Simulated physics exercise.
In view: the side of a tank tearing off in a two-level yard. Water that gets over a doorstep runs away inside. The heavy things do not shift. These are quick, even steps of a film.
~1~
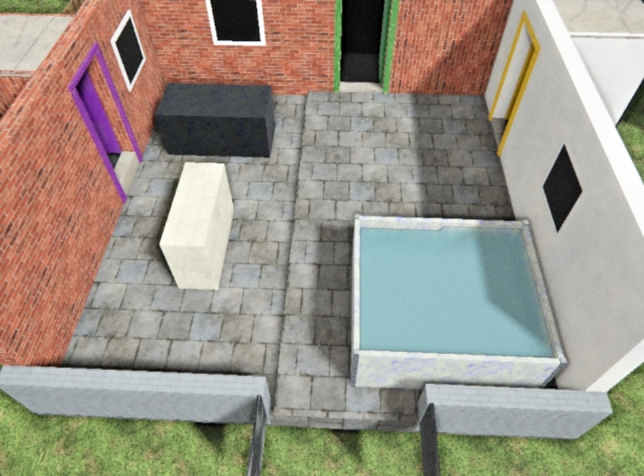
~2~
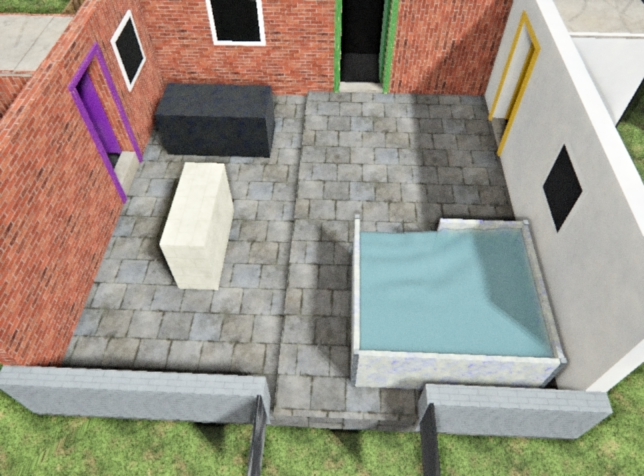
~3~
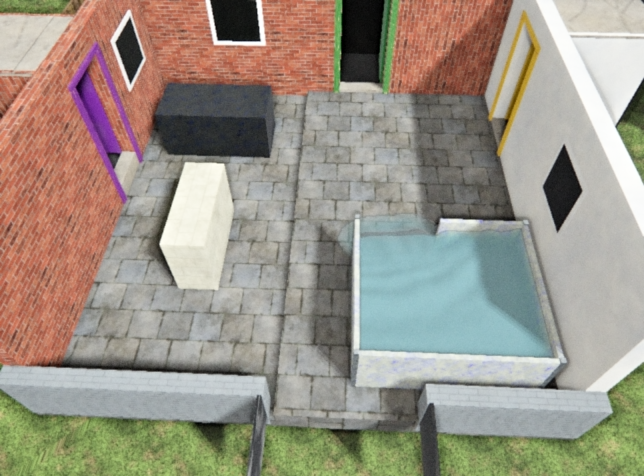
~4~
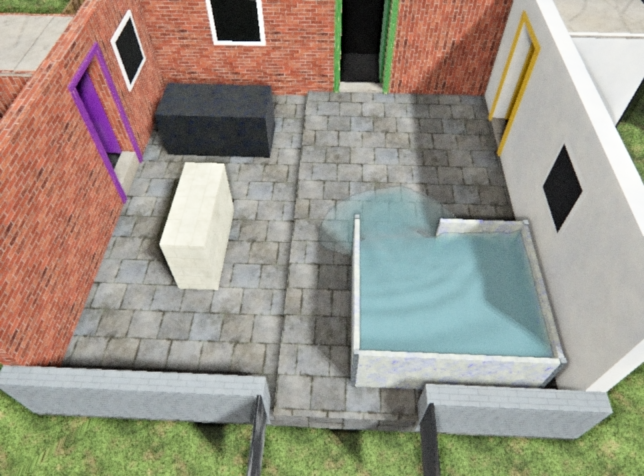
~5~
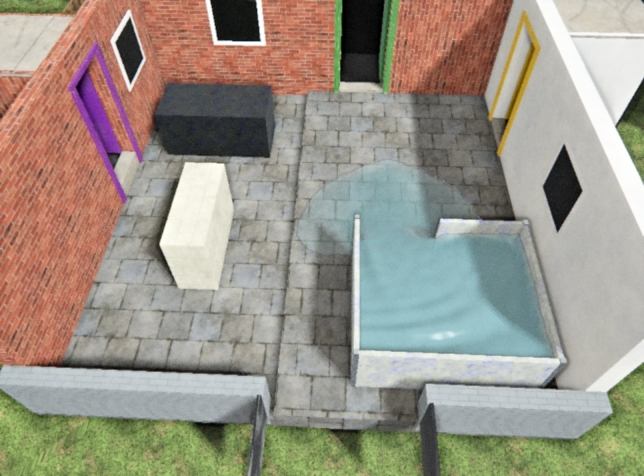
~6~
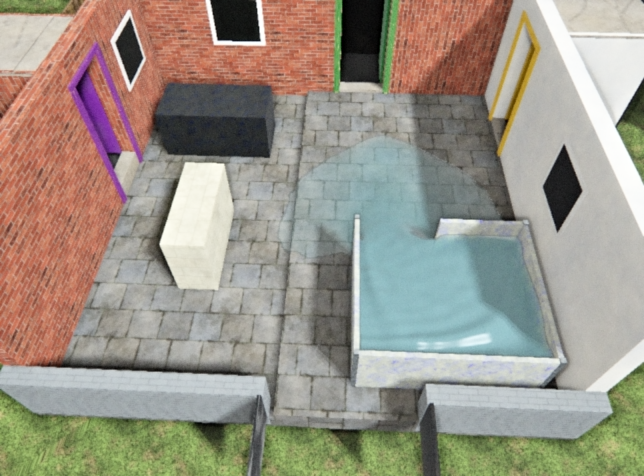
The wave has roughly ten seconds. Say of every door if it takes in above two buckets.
The green door lets in a lot; the purple door admits no more than that; the yellow door lets in a lot.
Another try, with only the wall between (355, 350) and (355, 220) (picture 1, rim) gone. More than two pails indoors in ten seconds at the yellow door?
Yellow keeps below it.
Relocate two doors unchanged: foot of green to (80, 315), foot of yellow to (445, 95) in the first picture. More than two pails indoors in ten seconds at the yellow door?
My reading: Yellow door passes that mark.
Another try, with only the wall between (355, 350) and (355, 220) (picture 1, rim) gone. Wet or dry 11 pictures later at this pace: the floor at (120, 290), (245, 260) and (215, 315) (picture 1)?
In that order: Awash, awash, wet.
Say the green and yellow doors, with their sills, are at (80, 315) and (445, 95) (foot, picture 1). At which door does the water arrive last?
I say the green door.
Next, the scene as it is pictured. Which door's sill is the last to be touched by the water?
I say the purple door.
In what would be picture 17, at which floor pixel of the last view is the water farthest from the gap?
Near (193, 93).
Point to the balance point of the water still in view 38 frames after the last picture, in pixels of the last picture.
Roughly at (334, 188).
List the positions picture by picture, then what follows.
The first frame shows the tank at (448, 285) is whole and still.
In the second frame, water pours out on the tank's far side and has run to (351, 252).
In the third frame, water pours out on the tank's far side and has run to a hidden place.
In the fourth frame, water pours out on the tank's far side and has run to (404, 190).
In the fifth frame, water pours out on the tank's far side and has run to (395, 163).
In the sixth frame, water pours out on the tank's far side and has run to (378, 139).
A moment on, water covers 45 % of the floor; the green door over two buckets in, the purple door not reached, the yellow door wet at the sill, nothing in.
Next, water covers 55 % of the floor; the green door far over two buckets in, the purple door not reached, the yellow door wet at the sill, nothing in.
Then, water covers 65 % of the floor; the green door far over two buckets in, the purple door wet at the sill, nothing in, the yellow door over two buckets in.
Later, water covers 80 % of the floor; the green door far over two buckets in, the purple door wet at the sill, nothing in, the yellow door far over two buckets in.
In the end, water covers 95 % of the floor; the green door far over two buckets in, the purple door wet at the sill, nothing in, the yellow door far over two buckets in.
